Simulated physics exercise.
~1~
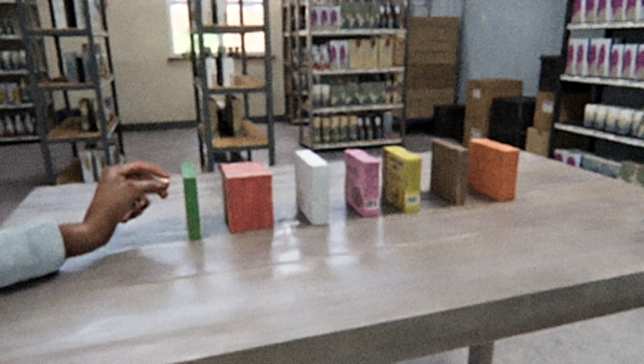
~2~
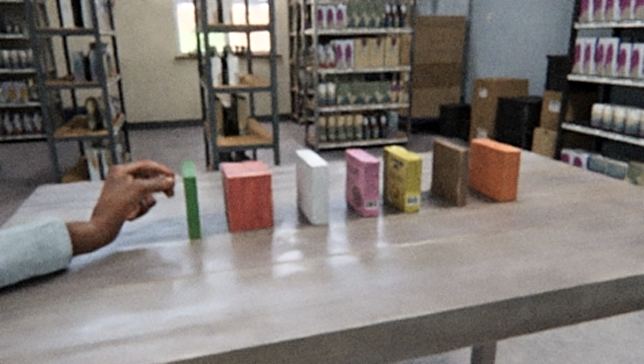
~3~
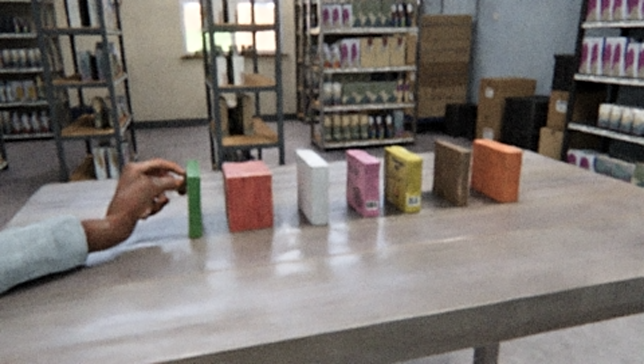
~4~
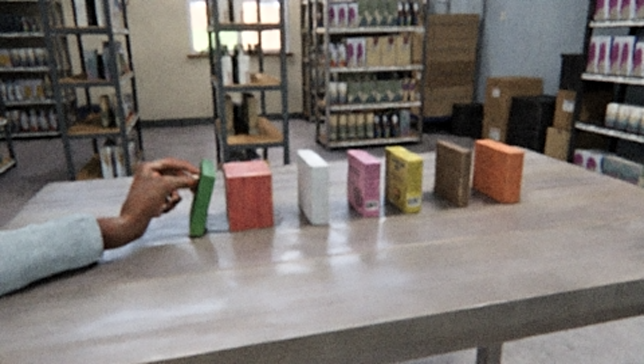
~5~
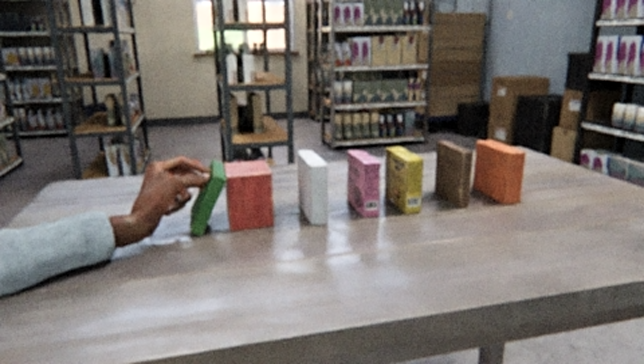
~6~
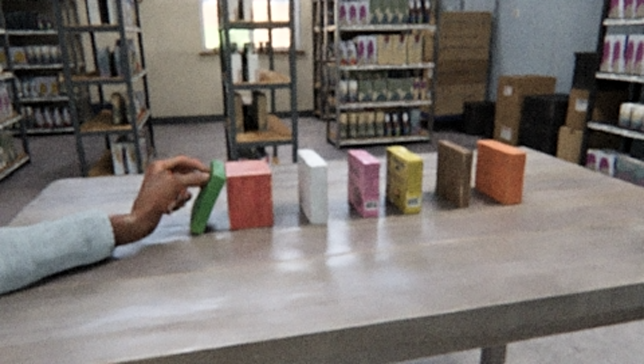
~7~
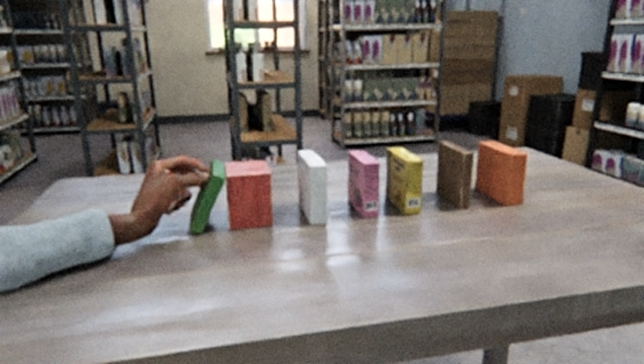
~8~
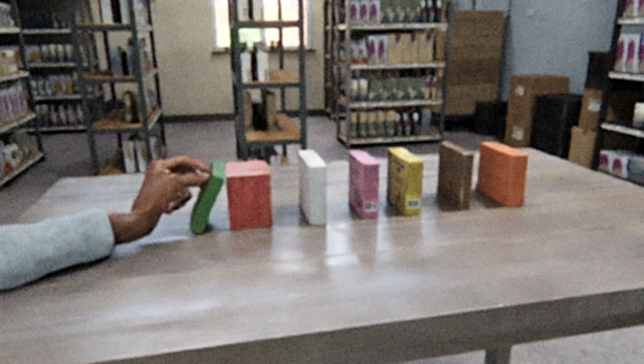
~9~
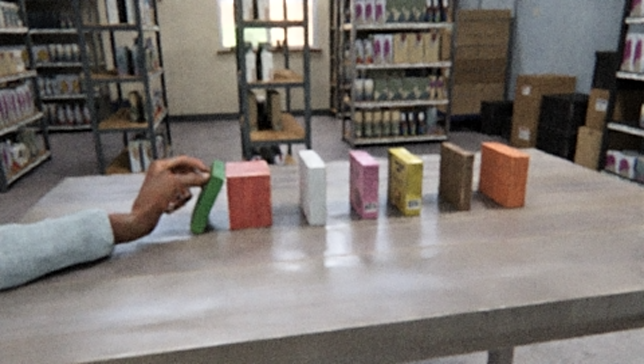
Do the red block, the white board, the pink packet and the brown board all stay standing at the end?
Yes, the red block, the white board, the pink packet and the brown board all remain standing. The green block only leans against the red block, which stays in its place.
